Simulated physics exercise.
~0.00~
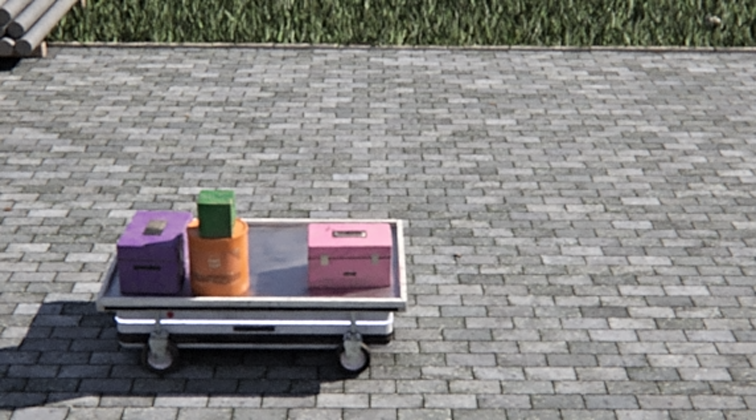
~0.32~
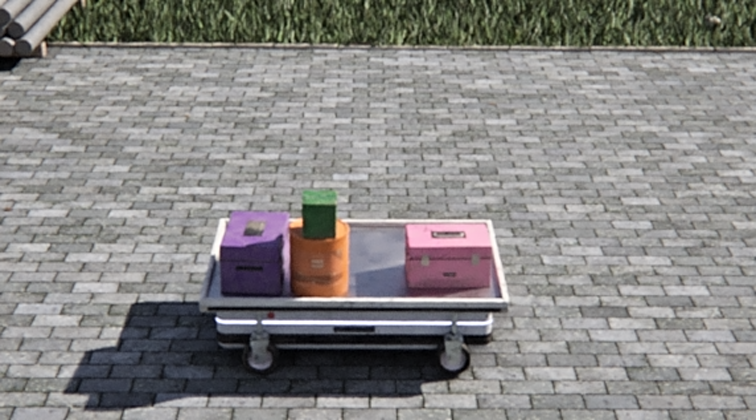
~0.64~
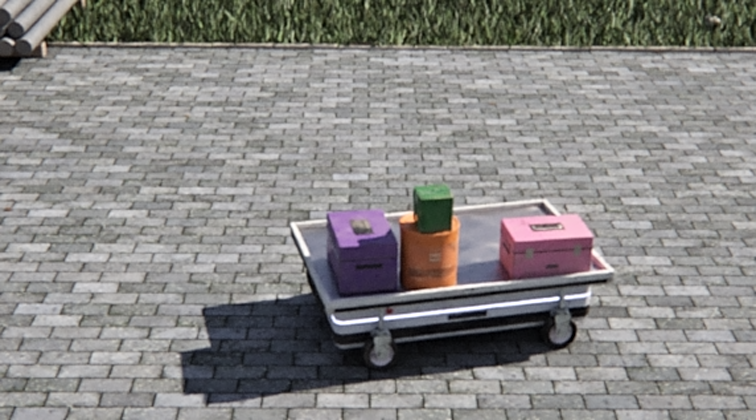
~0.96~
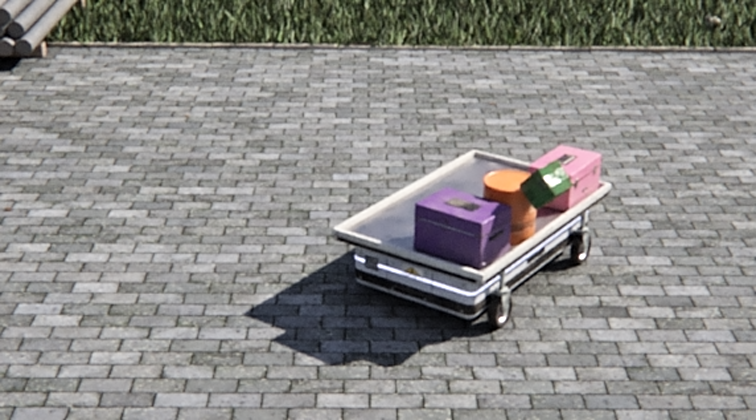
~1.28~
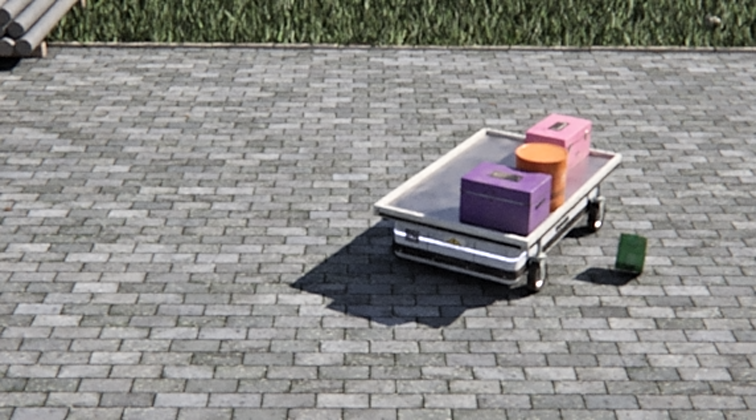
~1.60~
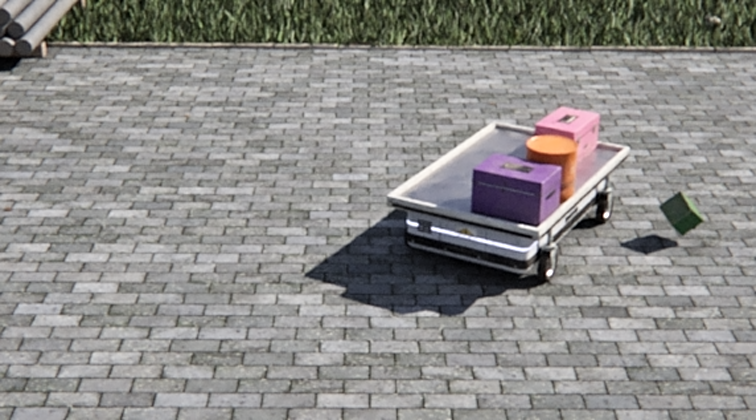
The clip opens on a flat cart with a low rim standing on grey paving, carrying a purple toolbox, an orange pail with a green box on top, and a pink toolbox. The cart rolls to the right across the bricks, then swings away from the viewer toward the grass. As it turns, the green box tips off the pail toward the pink toolbox and drops over the side. It lands on the paving and tumbles farther right. The cart ends angled away, with the two toolboxes and the pail still aboard and the green box tilted beyond it.
